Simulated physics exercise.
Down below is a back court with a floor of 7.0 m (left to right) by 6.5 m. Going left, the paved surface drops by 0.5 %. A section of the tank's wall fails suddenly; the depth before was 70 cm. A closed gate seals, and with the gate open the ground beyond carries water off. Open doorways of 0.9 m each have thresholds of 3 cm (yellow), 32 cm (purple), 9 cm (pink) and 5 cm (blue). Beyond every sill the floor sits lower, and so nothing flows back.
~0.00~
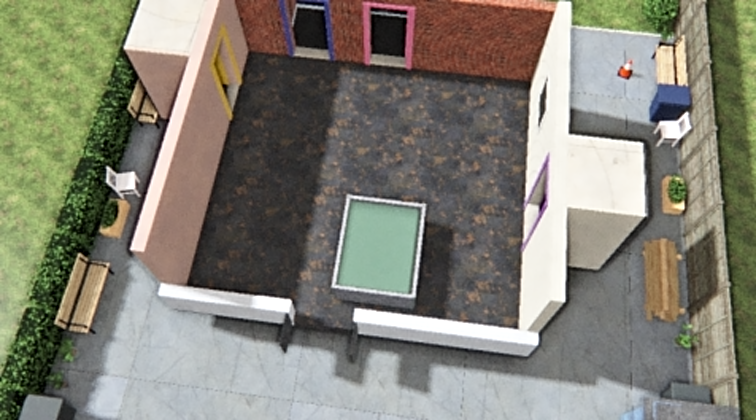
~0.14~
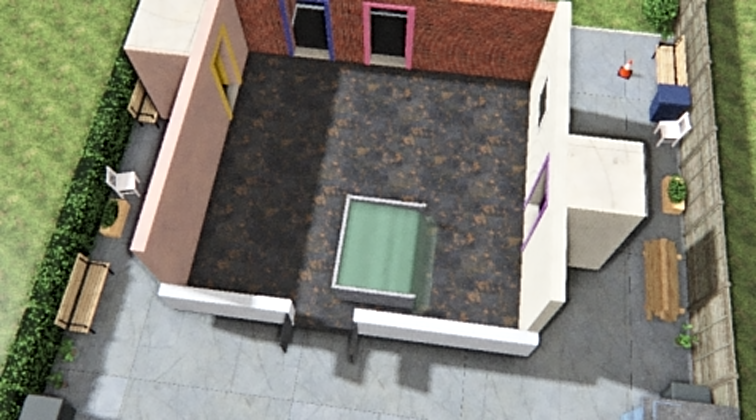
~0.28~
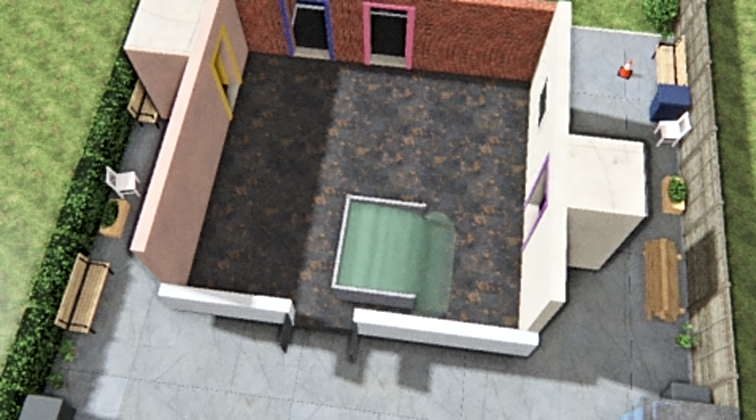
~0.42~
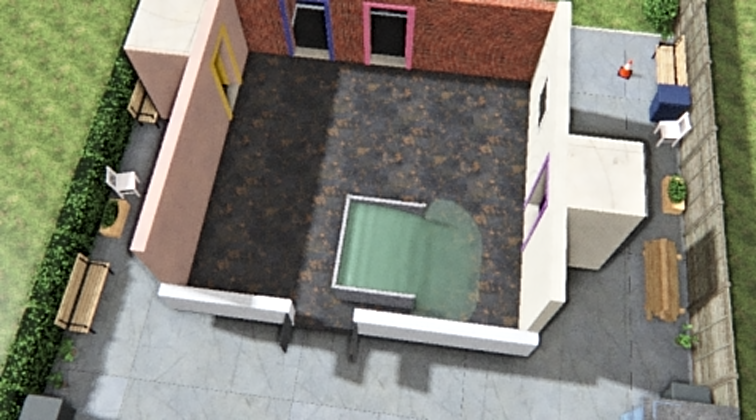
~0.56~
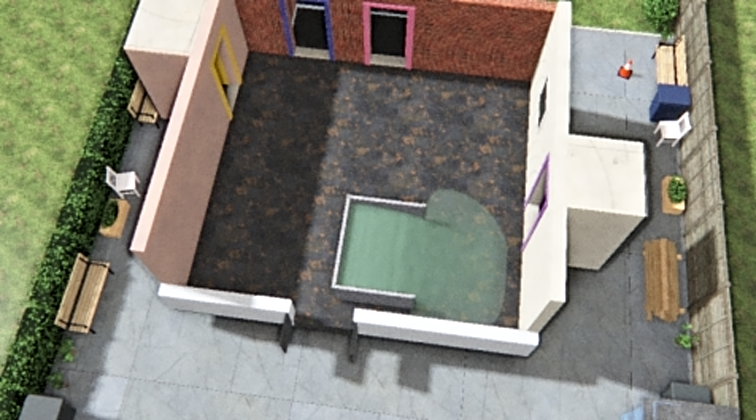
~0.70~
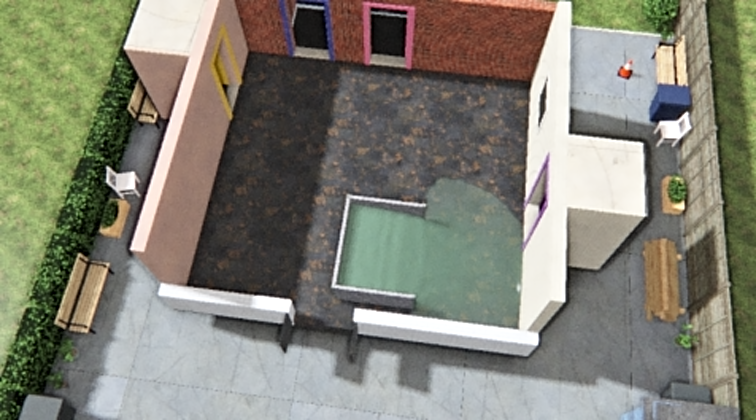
The clip opens on a high view of a walled courtyard with a dark mottled floor and a still, square tank of green water. The tank's right side gives way and water pours out to the right, then fans into a widening, rounded sheet that spreads across the floor towards the white right-hand wall.
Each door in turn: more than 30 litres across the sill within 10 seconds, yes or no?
Answers: Yellow door, yes; purple door, no; pink door, no; blue door, no.
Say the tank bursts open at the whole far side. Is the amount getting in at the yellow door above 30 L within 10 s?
In that case, yellow door: More than that.
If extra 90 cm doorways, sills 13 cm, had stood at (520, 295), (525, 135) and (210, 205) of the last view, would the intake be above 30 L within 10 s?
Result in order - more than that, not enough, not enough.
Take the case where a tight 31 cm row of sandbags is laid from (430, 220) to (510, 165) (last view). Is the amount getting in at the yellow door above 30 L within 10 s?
Result at yellow: Limit not reached.
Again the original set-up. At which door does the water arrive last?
Last: Yellow.
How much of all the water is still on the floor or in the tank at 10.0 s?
Close to 92 in a hundred remains.
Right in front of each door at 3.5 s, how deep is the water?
In centimetres, the yellow door has 0, the purple door 14, the pink door 0 and the blue door 0.
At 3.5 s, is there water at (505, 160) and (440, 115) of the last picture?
Soaked, soaked.
After 1.4 s water covers 20 % of the floor and is deepest (51 cm) near (518, 331); yellow door not reached, purple door 32 cm at the sill, 0 L in, pink door not reached, blue door not reached.
After 2.2 s water covers 25 % of the floor and is deepest (36 cm) near (518, 339); yellow door not reached, purple door 26 cm at the sill, 2 L in, pink door not reached, blue door not reached.
After 3.5 s water covers 40 % of the floor and is deepest (22 cm) near (523, 91); yellow door not reached, purple door 14 cm at the sill, 2 L in, pink door not reached, blue door not reached.
After 6.0 s water covers 60 % of the floor and is deepest (18 cm) near (248, 55); yellow door not reached, purple door 6 cm at the sill, 2 L in, pink door 10 cm at the sill, 1 L in, blue door 6 cm at the sill, 0 L in.
After 10.0 s water covers 85 % of the floor and is deepest (10 cm) near (234, 110); yellow door 9 cm at the sill, 81 L in, purple door 6 cm at the sill, 2 L in, pink door 5 cm at the sill, 2 L in, blue door 3 cm at the sill, 1 L in.
